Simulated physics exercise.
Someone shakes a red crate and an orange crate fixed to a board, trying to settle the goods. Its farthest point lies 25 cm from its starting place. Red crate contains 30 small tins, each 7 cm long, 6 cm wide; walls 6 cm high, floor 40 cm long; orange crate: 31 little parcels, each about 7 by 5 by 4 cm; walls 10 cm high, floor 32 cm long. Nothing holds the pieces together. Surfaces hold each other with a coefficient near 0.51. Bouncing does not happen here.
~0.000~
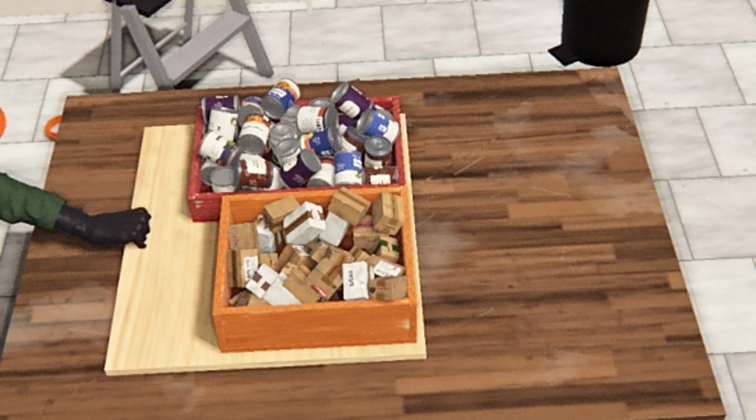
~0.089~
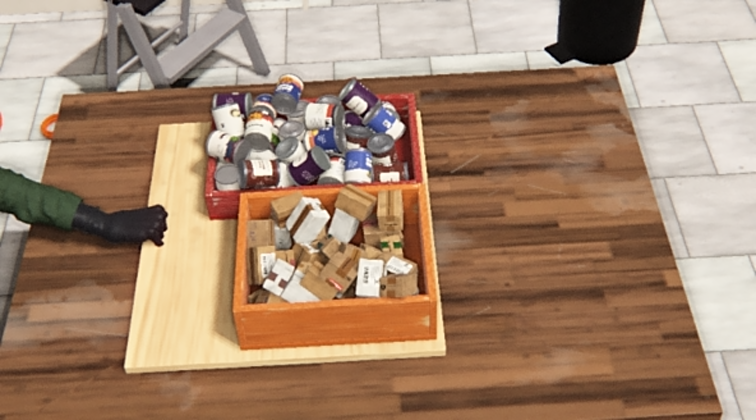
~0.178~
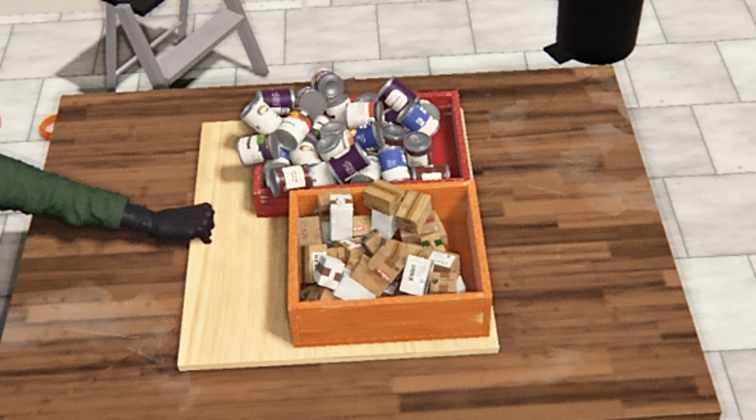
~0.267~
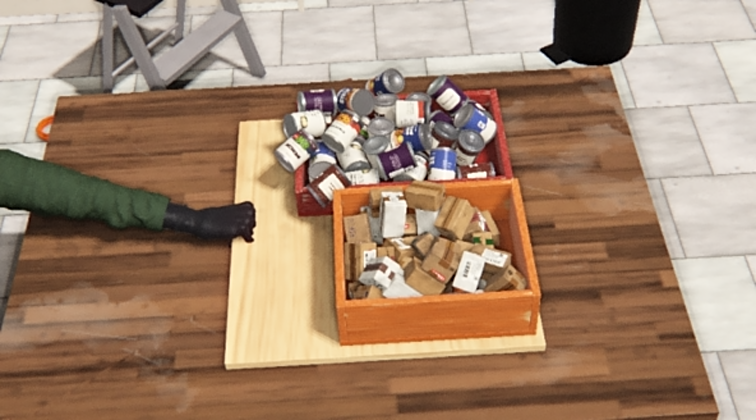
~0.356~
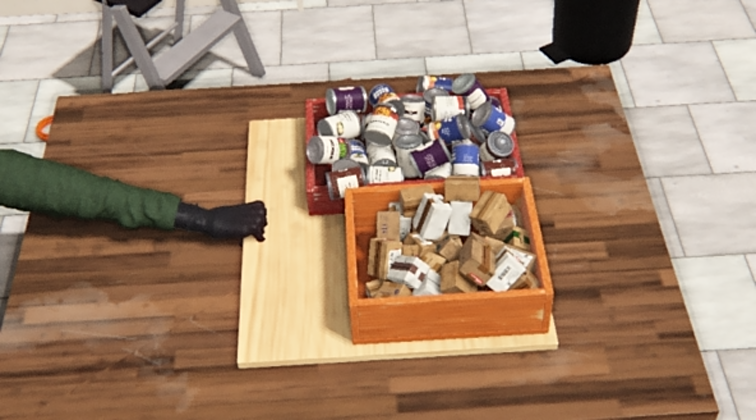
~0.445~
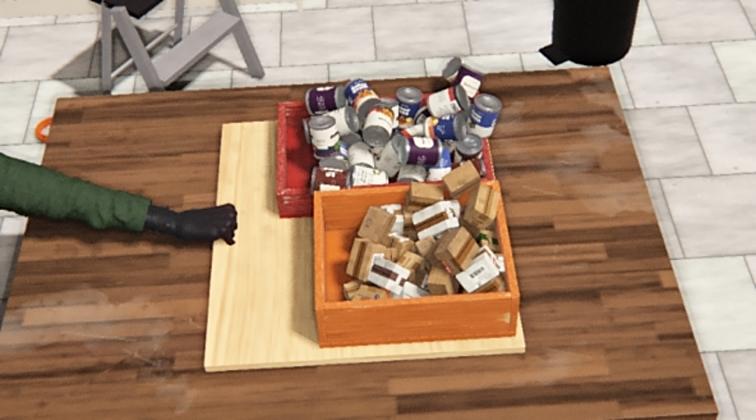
A gloved hand beside a pale board bearing crates of tins and parcels as it slides right across a table, then back left.
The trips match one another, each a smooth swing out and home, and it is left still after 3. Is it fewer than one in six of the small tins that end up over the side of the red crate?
No, more than one in six do.
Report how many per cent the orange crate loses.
Orange crate 5 per cent.
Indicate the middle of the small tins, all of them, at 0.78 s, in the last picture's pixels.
Their middle is at about (298, 153).
After 0.78 s, 8 of 30 out of the red crate and 0 of 31 out of the orange crate.
After 1.19 s, 8 of 30 out of the red crate and 1 of 31 out of the orange crate.
After 1.77 s, 11 of 30 out of the red crate and 2 of 31 out of the orange crate.
When it is over (at 2.52 s), 11 of 30 out of the red crate and 2 of 31 out of the orange crate. Asked share, 11 of 30, 37 per cent.
